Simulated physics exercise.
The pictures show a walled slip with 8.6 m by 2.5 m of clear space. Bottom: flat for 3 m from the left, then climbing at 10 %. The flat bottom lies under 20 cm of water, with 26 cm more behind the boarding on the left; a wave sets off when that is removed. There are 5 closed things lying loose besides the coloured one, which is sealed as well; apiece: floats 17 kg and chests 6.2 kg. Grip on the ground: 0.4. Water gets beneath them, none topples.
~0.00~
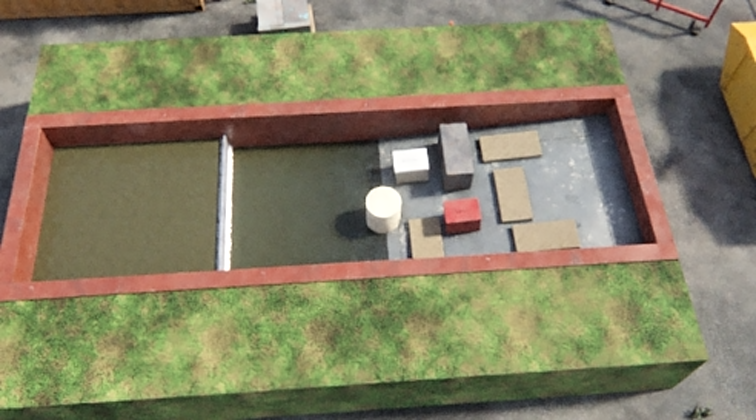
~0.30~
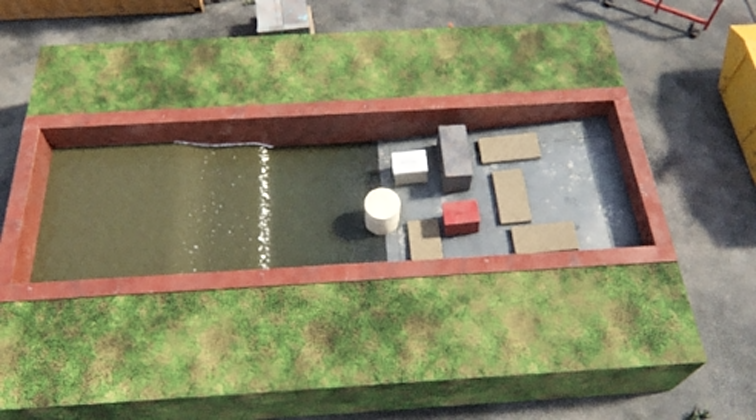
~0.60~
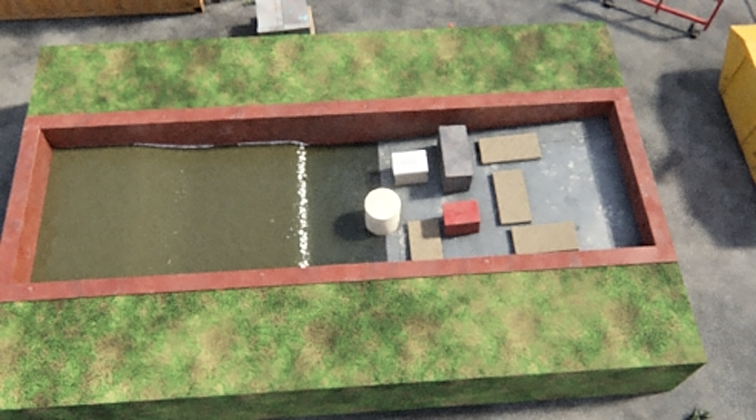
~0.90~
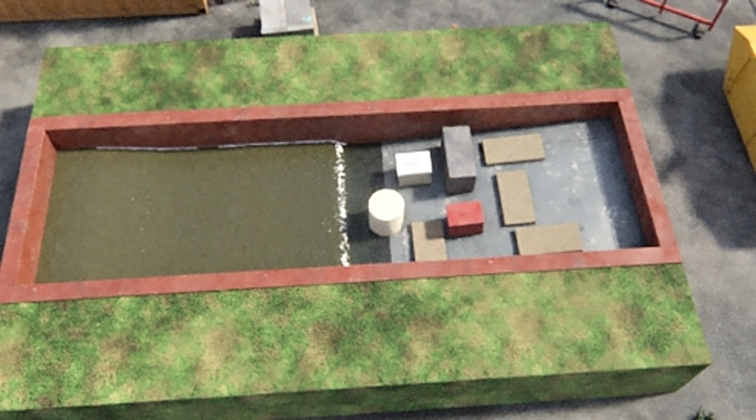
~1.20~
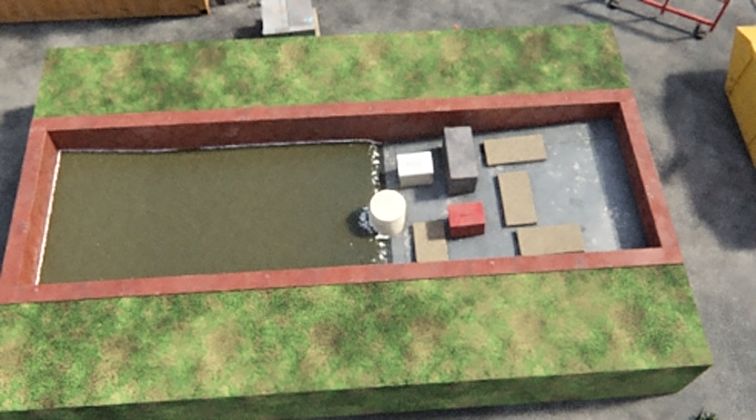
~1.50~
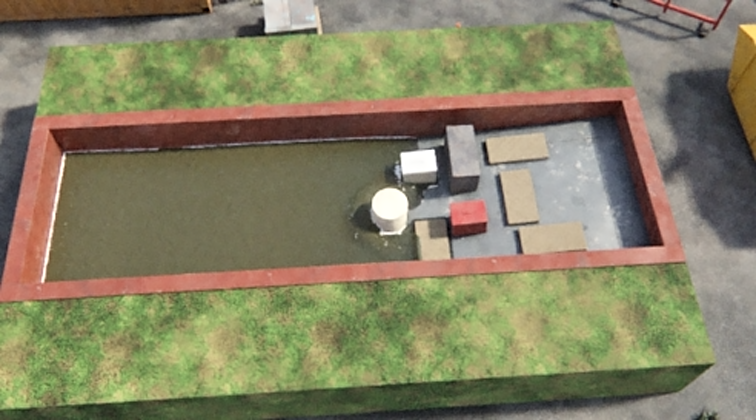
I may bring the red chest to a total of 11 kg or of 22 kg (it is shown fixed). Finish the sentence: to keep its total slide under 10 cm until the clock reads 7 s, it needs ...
It needs more than either load.
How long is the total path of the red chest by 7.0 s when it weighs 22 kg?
Close to 80 cm, all told.
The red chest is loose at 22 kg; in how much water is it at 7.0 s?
Close to 5 cm deep.
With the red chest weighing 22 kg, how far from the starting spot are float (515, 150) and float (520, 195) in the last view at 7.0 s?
20 cm, 50 cm.
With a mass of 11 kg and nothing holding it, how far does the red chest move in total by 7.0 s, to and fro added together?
Total path: Approx. 140 cm.
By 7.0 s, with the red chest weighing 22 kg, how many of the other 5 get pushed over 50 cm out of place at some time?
The total is 3.
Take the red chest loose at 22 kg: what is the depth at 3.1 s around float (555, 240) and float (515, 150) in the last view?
Depths: Near 3 cm, then near 3 cm.
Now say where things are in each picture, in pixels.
In the first frame, the red chest at (465, 210) rests on the ground; water covers 12.1 m2; 0 of 6 have shifted.
In the second frame, the red chest at (463, 212) rests on the ground; 12.1 m2 under water; 0 of 6 have shifted.
In the third frame, the red chest at (464, 212) rests on the ground; water covers 12.1 m2; 0 of 6 have shifted.
In the fourth frame, the red chest at (467, 213), on the bottom; water covers 12.1 m2; 0 of 6 have shifted.
In the fifth frame, the red chest at (469, 214) rests on the ground; water covers 12.1 m2; 0 of 6 have shifted.
In the sixth frame, the red chest at (471, 212), on the bottom; 13.0 m2 under water; 0 of 6 have shifted.
After 2.1 s the red chest would be 4 cm from its start with 11 kg and 1 cm from its start with 22 kg; 3 cm of water round it then.
After 3.1 s the red chest would be 38 cm from its start with 11 kg and 4 cm from its start with 22 kg; 10 cm of water round it then.
After 4.9 s the red chest would be 30 cm from its start with 11 kg and 17 cm from its start with 22 kg; 11 cm of water round it then.
After 7.0 s the red chest would be 35 cm from its start with 11 kg and 32 cm from its start with 22 kg; 5 cm of water round it then.
